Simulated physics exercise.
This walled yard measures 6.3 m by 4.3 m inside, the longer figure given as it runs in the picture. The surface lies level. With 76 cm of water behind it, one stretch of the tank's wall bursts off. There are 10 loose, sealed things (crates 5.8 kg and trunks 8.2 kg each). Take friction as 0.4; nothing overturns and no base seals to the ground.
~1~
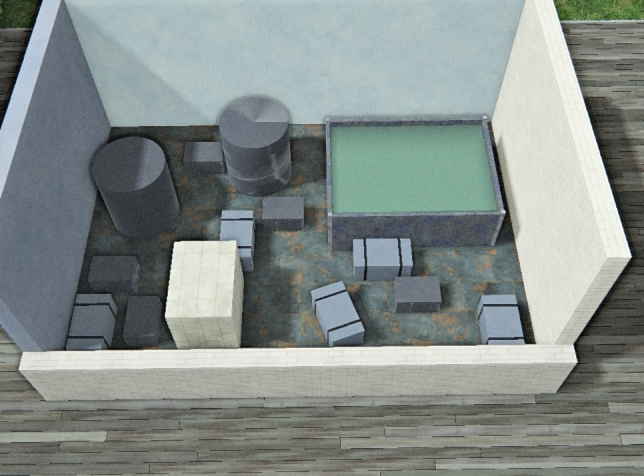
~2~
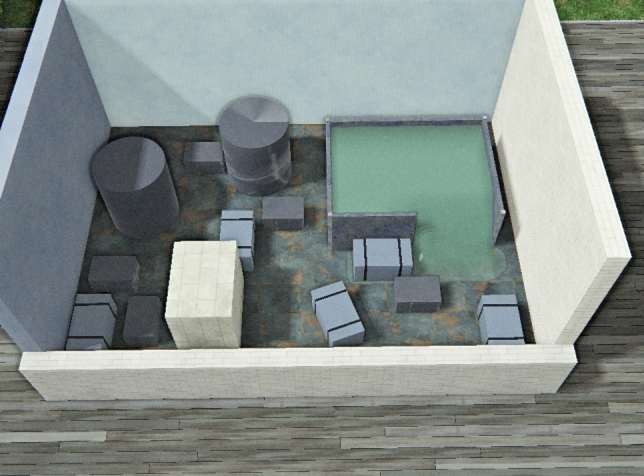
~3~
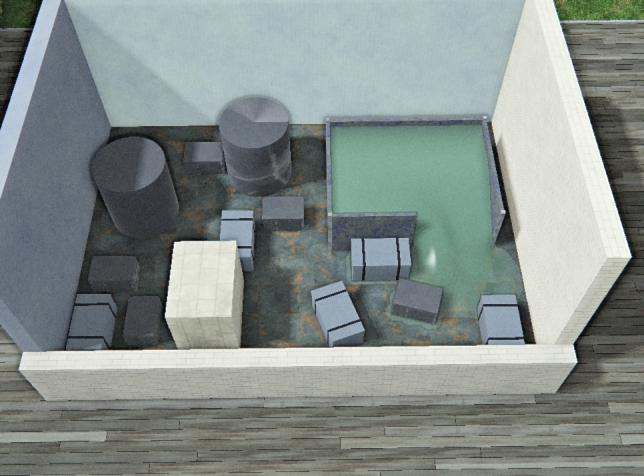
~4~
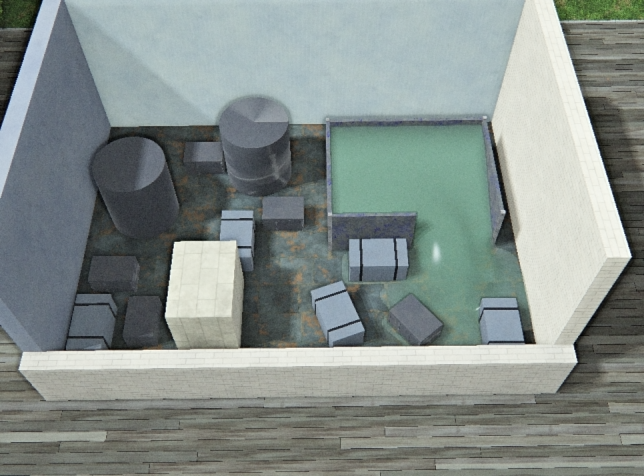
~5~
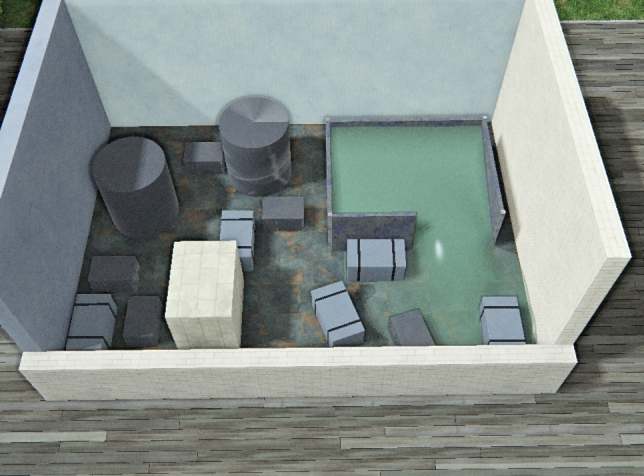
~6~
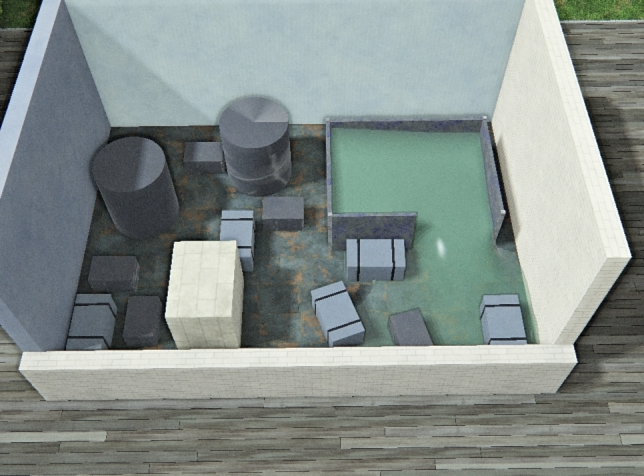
To begin with, green water fills a walled tank at the right of a yard scattered with dark and banded boxes. Part of the tank's front wall gives way and water spreads across the floor, pushing one dark box toward the near wall, while the banded boxes nearby barely shift.
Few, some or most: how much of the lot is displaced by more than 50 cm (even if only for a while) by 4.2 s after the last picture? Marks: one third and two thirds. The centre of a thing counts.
That comes to two thirds or more.
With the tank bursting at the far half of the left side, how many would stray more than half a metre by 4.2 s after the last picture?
Then 5.
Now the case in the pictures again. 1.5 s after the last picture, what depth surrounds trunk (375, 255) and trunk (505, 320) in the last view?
Roughly 5 and 27 cm.
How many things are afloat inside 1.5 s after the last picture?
3 of them.
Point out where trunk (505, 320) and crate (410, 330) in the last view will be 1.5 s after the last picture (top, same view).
Near (391, 305) and (312, 267).
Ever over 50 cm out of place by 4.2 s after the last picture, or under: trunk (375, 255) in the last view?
Answer: Short of it.
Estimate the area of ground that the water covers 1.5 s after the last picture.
Roughly 12.0 m2.
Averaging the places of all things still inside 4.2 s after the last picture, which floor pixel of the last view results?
At about (222, 215).
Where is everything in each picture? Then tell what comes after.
In the first frame, a crate at (418, 289) rests on the ground; a trunk at (383, 252) rests on the ground; water covers 4.0 m2; 0 of 10 have shifted.
In the second frame, a crate at (418, 289), on the bottom; a trunk at (383, 252) rests on the ground; water covers 4.7 m2; 0 of 10 have shifted.
In the third frame, a crate at (418, 296) rests on the ground, 10 cm from its start; a trunk at (381, 252), on the bottom; 5.6 m2 under water; 1 of 10 have shifted.
In the fourth frame, a crate at (416, 317) rests on the ground, 44 cm from its start; a trunk at (378, 252), on the bottom, 6 cm from its start; 6.6 m2 under water; 2 of 10 have shifted.
In the fifth frame, a crate at (413, 333) rests on the ground, 67 cm from its start; a trunk at (376, 253) rests on the ground, 9 cm from its start; water covers 7.4 m2; 3 of 10 have shifted.
In the sixth frame, a crate at (412, 332), afloat, 68 cm from its start; a trunk at (376, 253), on the bottom, 10 cm from its start; water covers 7.9 m2; 3 of 10 have shifted.
Then, 0.4 s after the last picture 1 of 10 are over 50 cm from their spots; 1 afloat.
Then, 1.5 s after the last picture 3 of 10 are over 50 cm from their spots; 3 afloat.
Then, 2.8 s after the last picture 5 of 10 are over 50 cm from their spots; 5 afloat.
Then, 4.2 s after the last picture 9 of 10 are over 50 cm from their spots, and 9 have been at some point; 10 afloat.
